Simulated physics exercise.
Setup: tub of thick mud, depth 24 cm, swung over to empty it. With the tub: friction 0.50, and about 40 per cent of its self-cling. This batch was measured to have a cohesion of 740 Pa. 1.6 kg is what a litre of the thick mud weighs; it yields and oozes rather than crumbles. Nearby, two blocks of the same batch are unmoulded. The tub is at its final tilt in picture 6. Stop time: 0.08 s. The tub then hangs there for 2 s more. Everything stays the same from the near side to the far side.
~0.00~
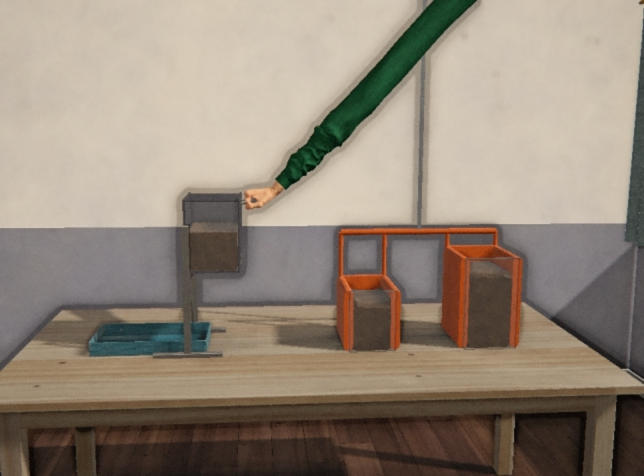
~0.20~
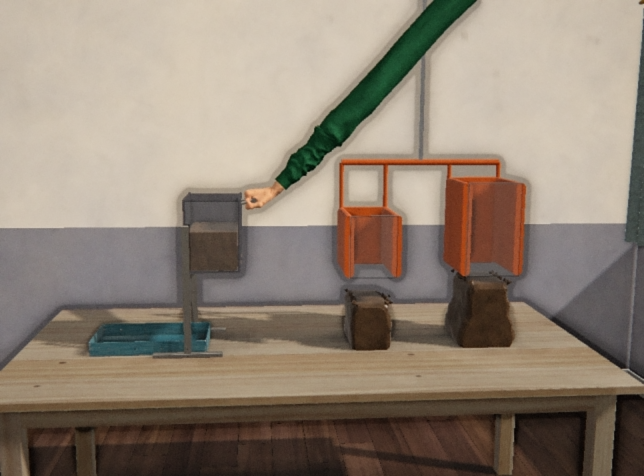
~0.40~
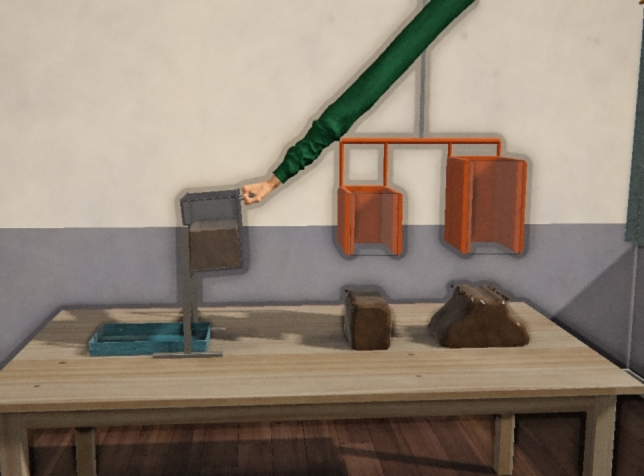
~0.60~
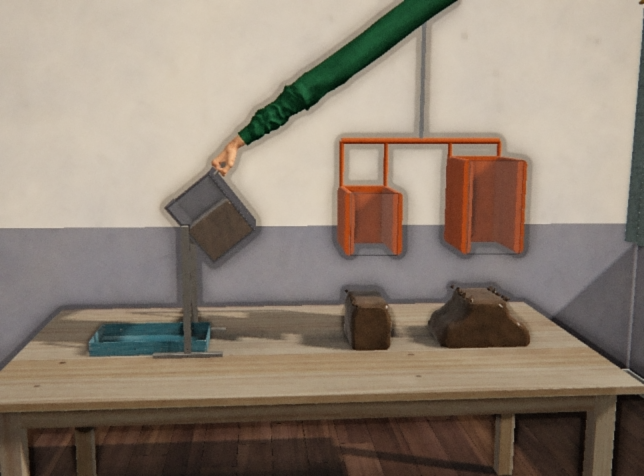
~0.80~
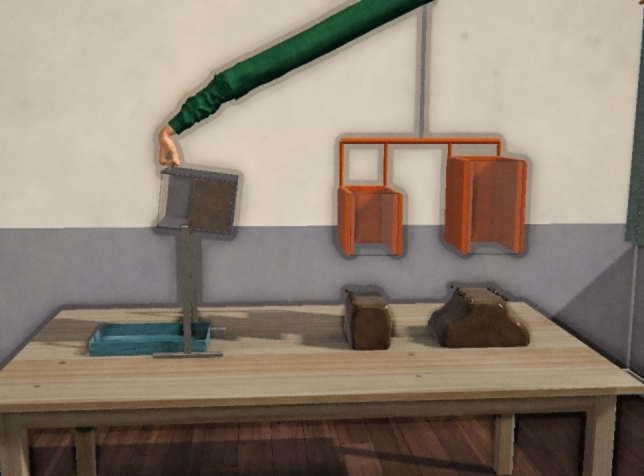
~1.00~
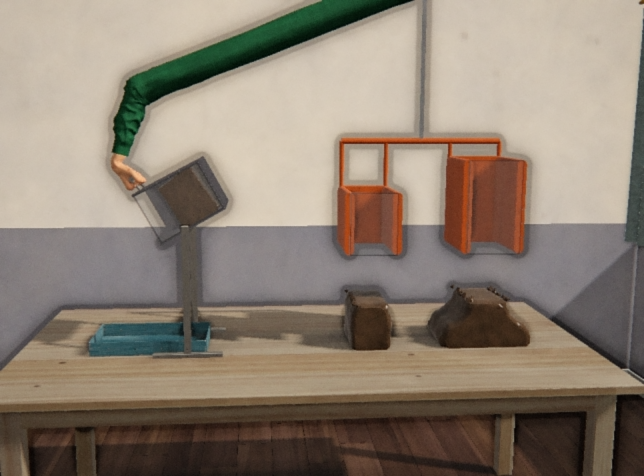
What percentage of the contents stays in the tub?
Near 0 %.
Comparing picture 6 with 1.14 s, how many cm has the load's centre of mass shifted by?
I'd estimate roughly 9 centimetres.
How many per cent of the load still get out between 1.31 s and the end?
About 12 percent.
By 1.14 s, the tub is at 119 degrees and holds 98 %.
By 1.31 s, the tub is at 119 degrees and holds 13 %.
By 1.48 s, the tub is at 119 degrees and holds 0 %.
By 1.65 s, the tub is at 119 degrees and holds 0 %.
By 3.00 s, at the end, the tub is at 119 degrees and holds 0 %.
